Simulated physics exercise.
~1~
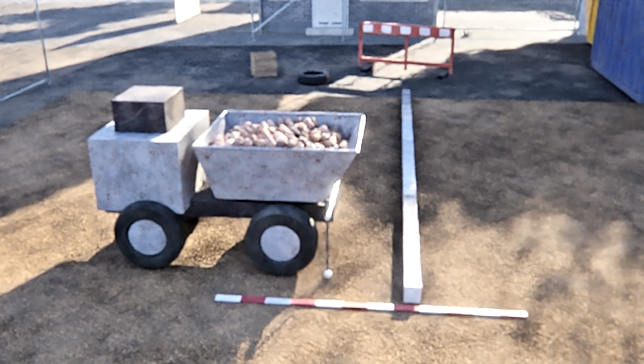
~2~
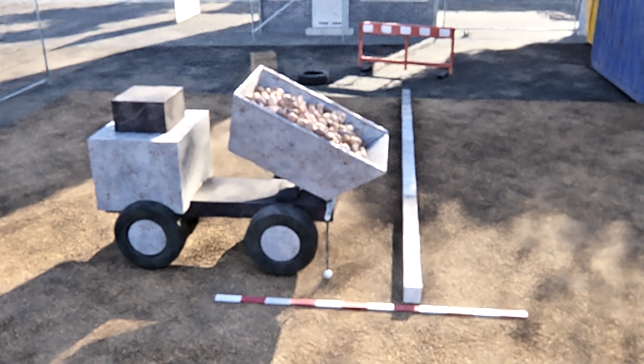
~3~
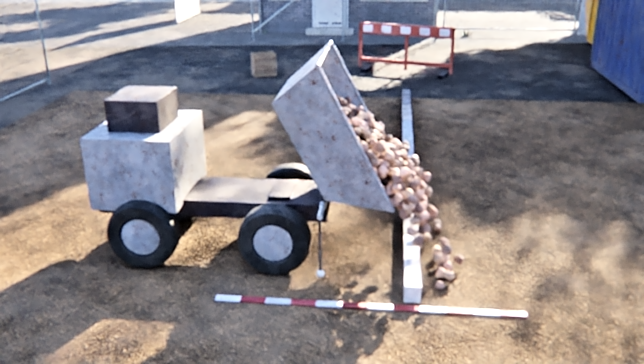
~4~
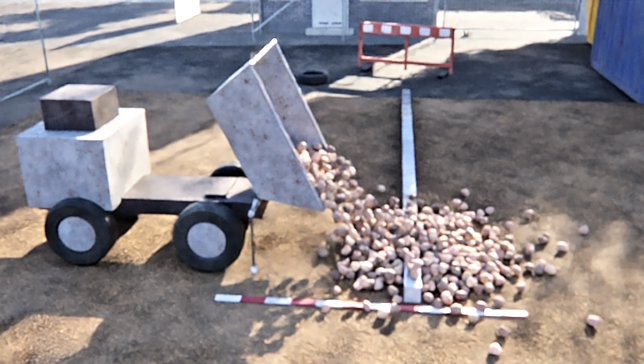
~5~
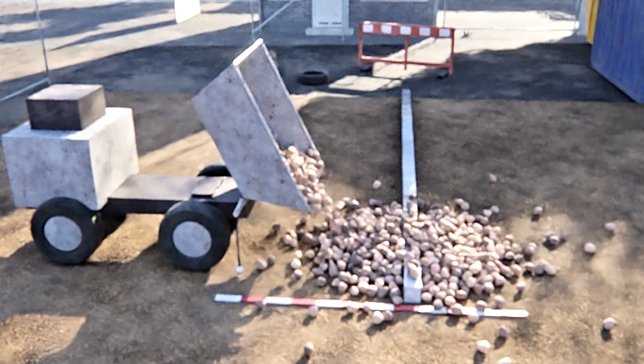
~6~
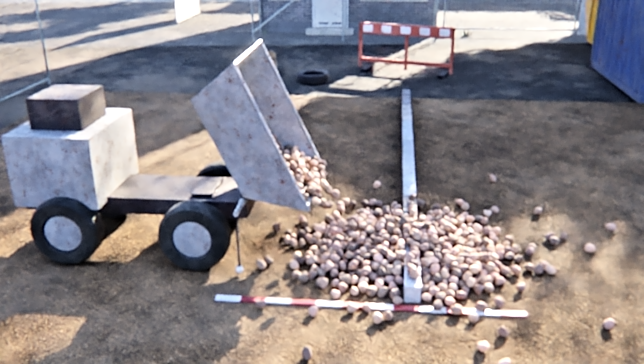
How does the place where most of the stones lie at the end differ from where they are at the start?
At the start the stones are all held in the dumper's level body, to the left of the kerb. By the end most of them lie lower and farther right, in a heap on the ground on both sides of the kerb, with some still in the raised body.
The clip opens on a small grey dumper standing on bare ground, its body level and filled with rounded stones, with a long pale kerb to its right and a red and white striped staff in front. The body tips up steeply towards the right, and the stones start to pour over its lower edge onto the kerb. As they tumble out, the dumper rolls left, away from the growing heap. It then stops with its body still raised. Stones lie piled on both sides of the kerb, a few scattered farther off, while some remain in the tilted body.
